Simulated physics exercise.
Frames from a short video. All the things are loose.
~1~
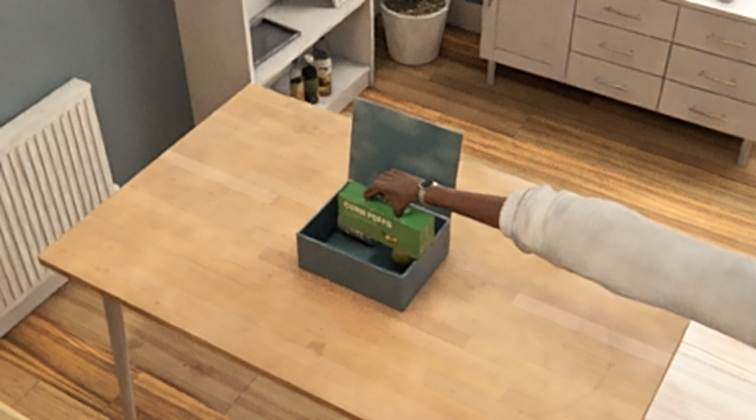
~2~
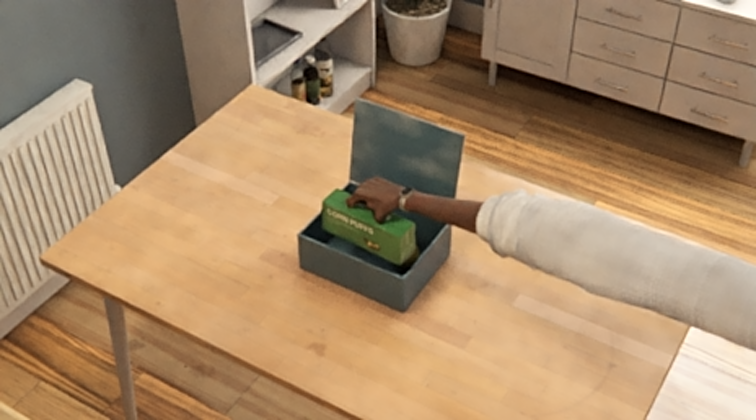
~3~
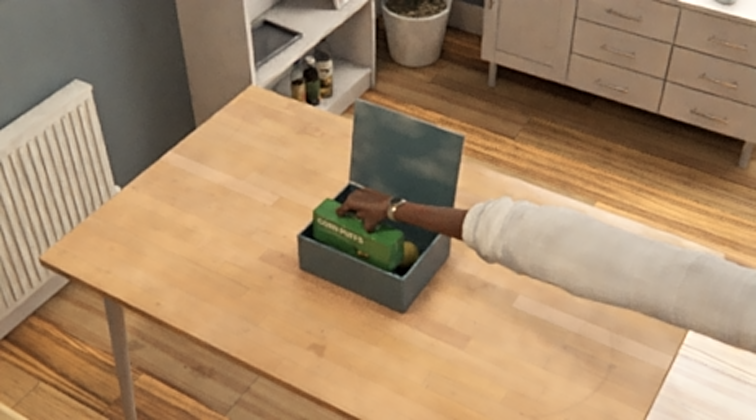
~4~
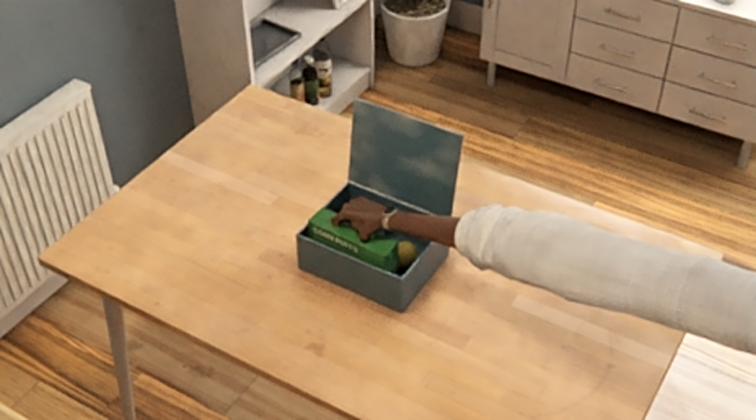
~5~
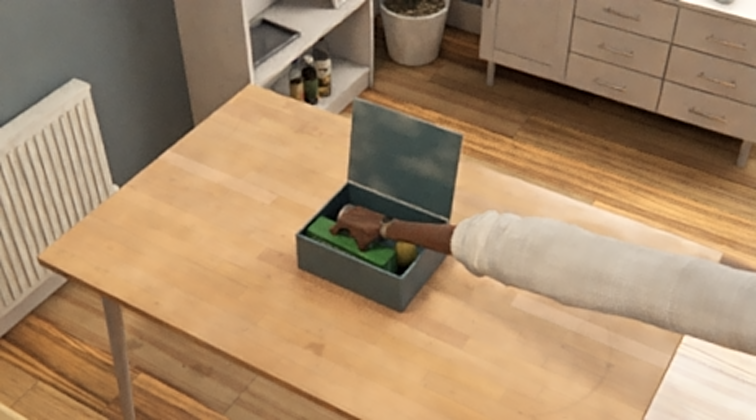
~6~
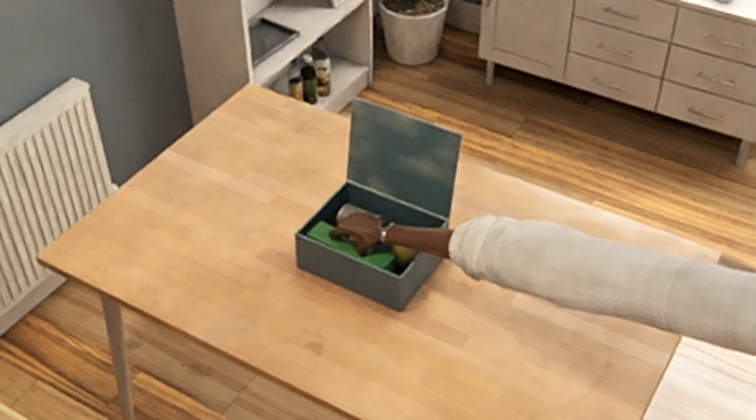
On a wooden table, a hand lowers a green carton into an open blue-gray box.
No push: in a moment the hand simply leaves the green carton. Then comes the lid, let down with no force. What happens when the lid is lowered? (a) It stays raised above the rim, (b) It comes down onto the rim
Option b: It comes down onto the rim.
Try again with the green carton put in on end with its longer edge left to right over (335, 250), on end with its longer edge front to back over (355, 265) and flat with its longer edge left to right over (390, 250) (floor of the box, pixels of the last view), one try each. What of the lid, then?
So, one: It remains raised; two: It remains raised; three: It remains raised.
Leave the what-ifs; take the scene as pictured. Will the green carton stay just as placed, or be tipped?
Simply put, the green carton remains unturned.
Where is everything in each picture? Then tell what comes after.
Still above its spot; green carton (386, 219), in the first frame.
Still above its spot; green carton (368, 226), in the second frame.
Still above its spot; green carton (358, 235), in the third frame.
Still above its spot; green carton (353, 244), in the fourth frame.
Still above its spot; green carton (351, 253), in the fifth frame.
In place under the hand, in the sixth frame.
Then, 1.30 s past the last view, lid 78° above the rim.
Then, 1.70 s past the last view, lid 51° above the rim.
Then, 2.10 s past the last view, lid 16° above the rim.
Finally, lid shut; all 3 still in place. Final places as the last picture's camera would see them, green carton near (351, 258).
